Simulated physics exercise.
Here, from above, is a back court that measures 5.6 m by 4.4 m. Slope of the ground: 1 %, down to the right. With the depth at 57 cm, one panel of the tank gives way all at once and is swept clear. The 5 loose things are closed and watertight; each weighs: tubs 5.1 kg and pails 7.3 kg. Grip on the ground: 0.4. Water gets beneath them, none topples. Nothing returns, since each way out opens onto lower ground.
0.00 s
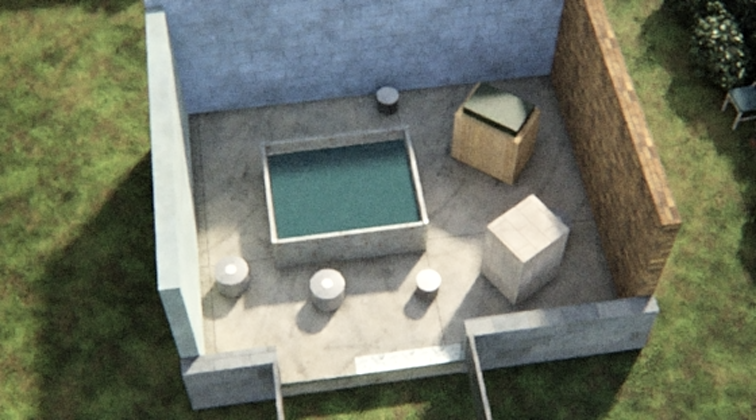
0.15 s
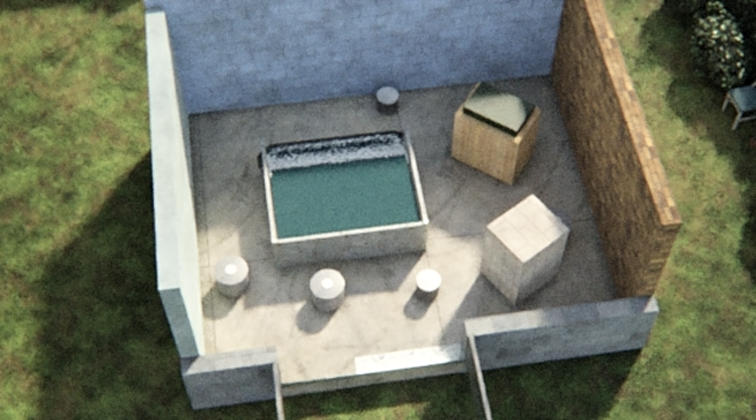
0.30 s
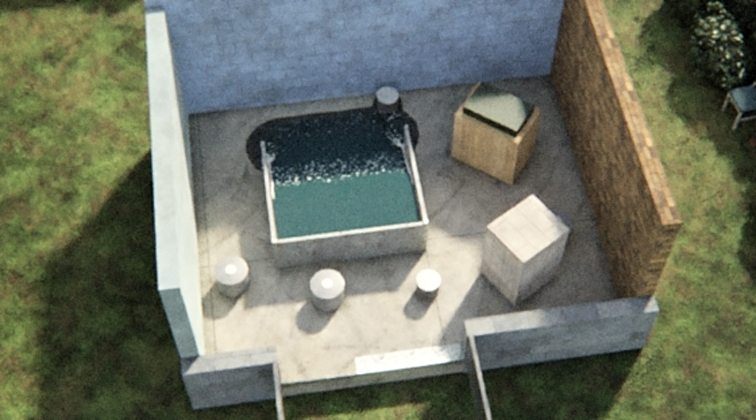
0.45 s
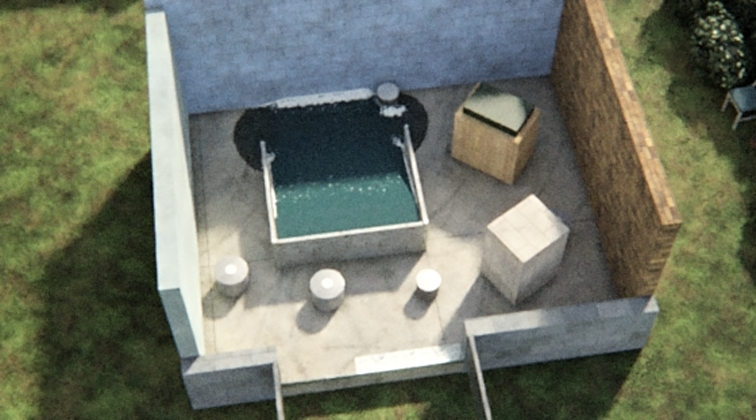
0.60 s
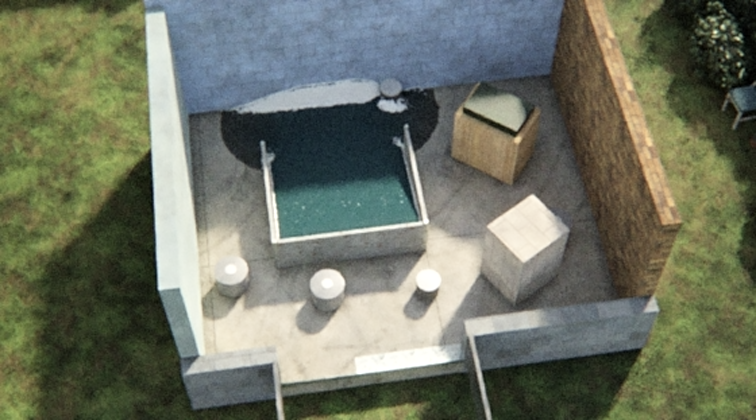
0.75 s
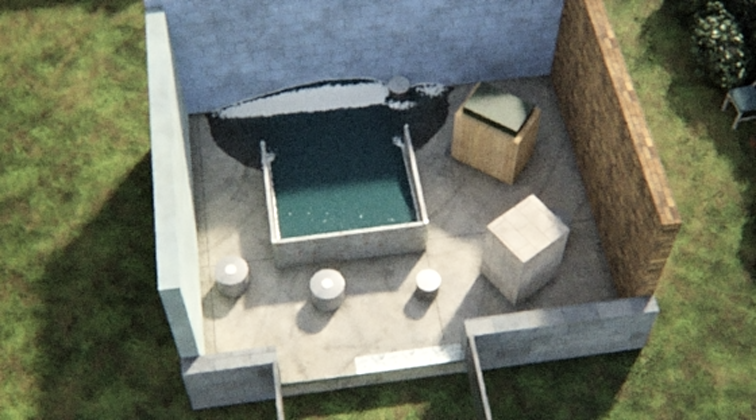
In a walled back court seen from above, the far side of a raised tank gave way, and dark water poured out, spreading along the back wall and around a small pail there.
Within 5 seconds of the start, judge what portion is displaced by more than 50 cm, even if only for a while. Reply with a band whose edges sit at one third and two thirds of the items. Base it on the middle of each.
Band: One third to two thirds.
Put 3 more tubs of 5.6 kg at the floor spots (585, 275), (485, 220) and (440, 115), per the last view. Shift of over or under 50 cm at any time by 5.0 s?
In the order asked: Above the mark; below the mark; above the mark.
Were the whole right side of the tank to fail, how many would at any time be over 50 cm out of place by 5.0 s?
The answer then is 4.
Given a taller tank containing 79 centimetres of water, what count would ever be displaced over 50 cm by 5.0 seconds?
That would give 3.
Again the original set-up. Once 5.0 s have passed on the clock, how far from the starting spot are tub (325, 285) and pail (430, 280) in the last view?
First: 0 cm. Second: 0 cm.
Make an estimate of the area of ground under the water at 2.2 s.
Roughly 12.0 m2 of it is wet.
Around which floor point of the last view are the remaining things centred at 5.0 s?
Around (462, 298).
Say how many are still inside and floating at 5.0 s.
Tally: 1 of them.
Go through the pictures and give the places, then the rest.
The first picture shows a pail at (388, 95) rests on the ground; a tub at (327, 284), on the bottom; 3.0 m2 under water; 0 of 5 have shifted.
The second picture shows a pail at (388, 95), on the bottom; a tub at (327, 284) rests on the ground; 4.0 m2 under water; 0 of 5 have shifted.
The third picture shows a pail at (387, 95) rests on the ground; a tub at (327, 284), on the bottom; 5.2 m2 under water; 0 of 5 have shifted.
The fourth picture shows a pail at (388, 91), on the bottom, 7 cm from its start; a tub at (327, 284) rests on the ground; water covers 6.2 m2; 1 of 5 have shifted.
The fifth picture shows a pail at (391, 87) rests on the ground, 16 cm from its start; a tub at (327, 284) rests on the ground; 6.6 m2 under water; 1 of 5 have shifted.
The sixth picture shows a pail at (399, 84) floats, 24 cm from its start; a tub at (327, 284), on the bottom; water covers 6.9 m2; 1 of 5 have shifted.
After 1.1 s 1 of 5 are over 50 cm from their spots; 1 afloat.
After 2.2 s 1 of 5 are over 50 cm from their spots; 0 afloat.
After 3.5 s 2 of 5 are over 50 cm from their spots; 1 afloat.
After 5.0 s 3 of 5 are over 50 cm from their spots, and 3 have been at some point; 1 afloat.
